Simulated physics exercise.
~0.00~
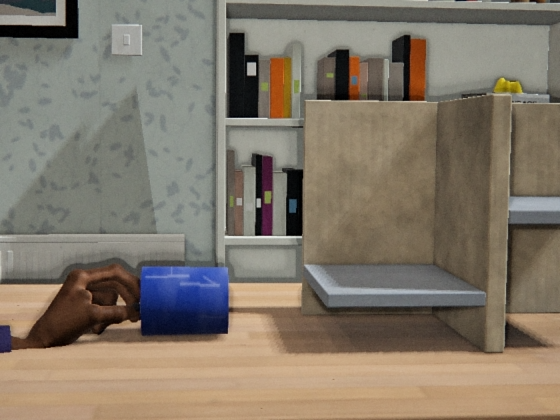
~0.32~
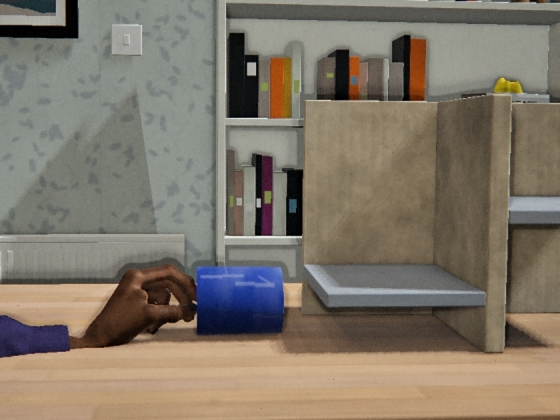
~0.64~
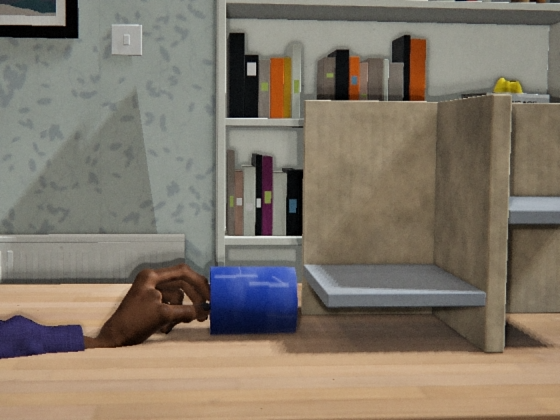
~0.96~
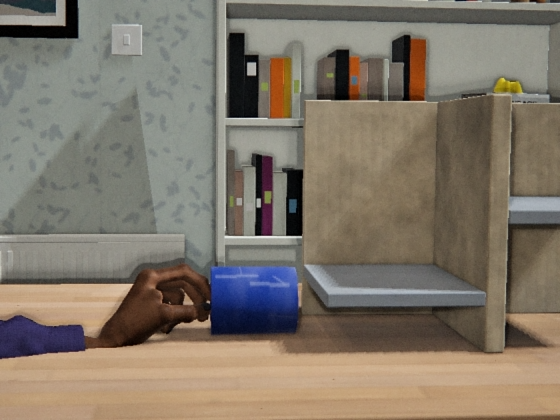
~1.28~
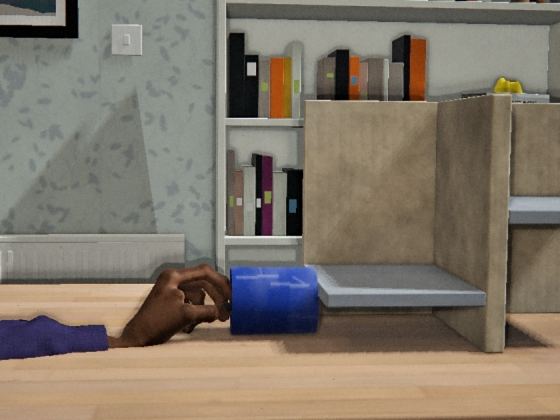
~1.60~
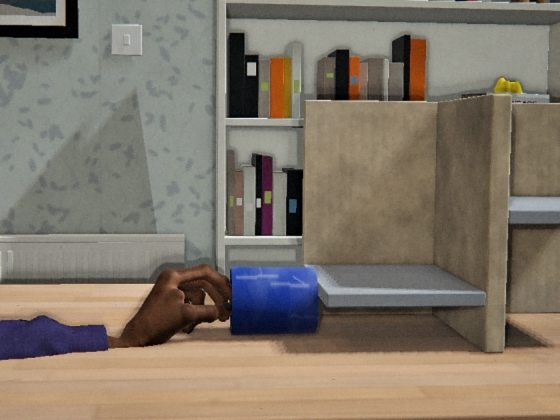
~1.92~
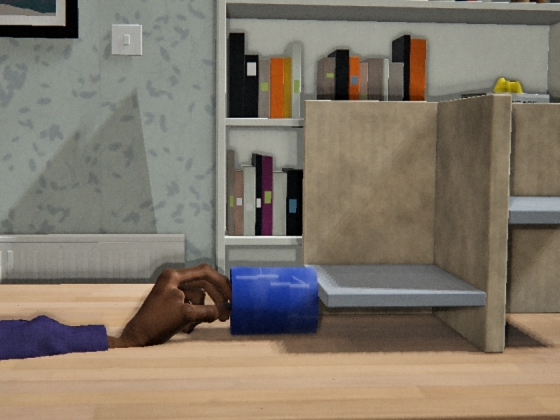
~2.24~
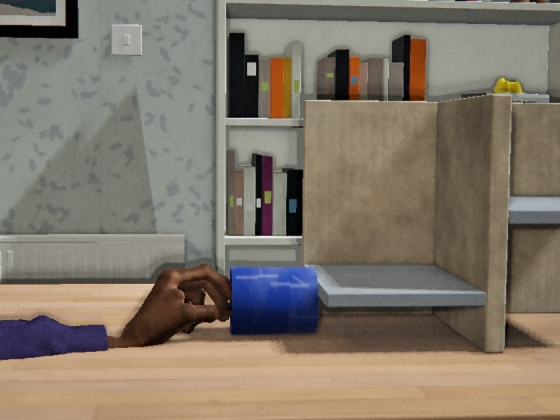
On a wooden tabletop, a hand slides a blue cylinder on its side rightward until it stops at a low grey shelf.
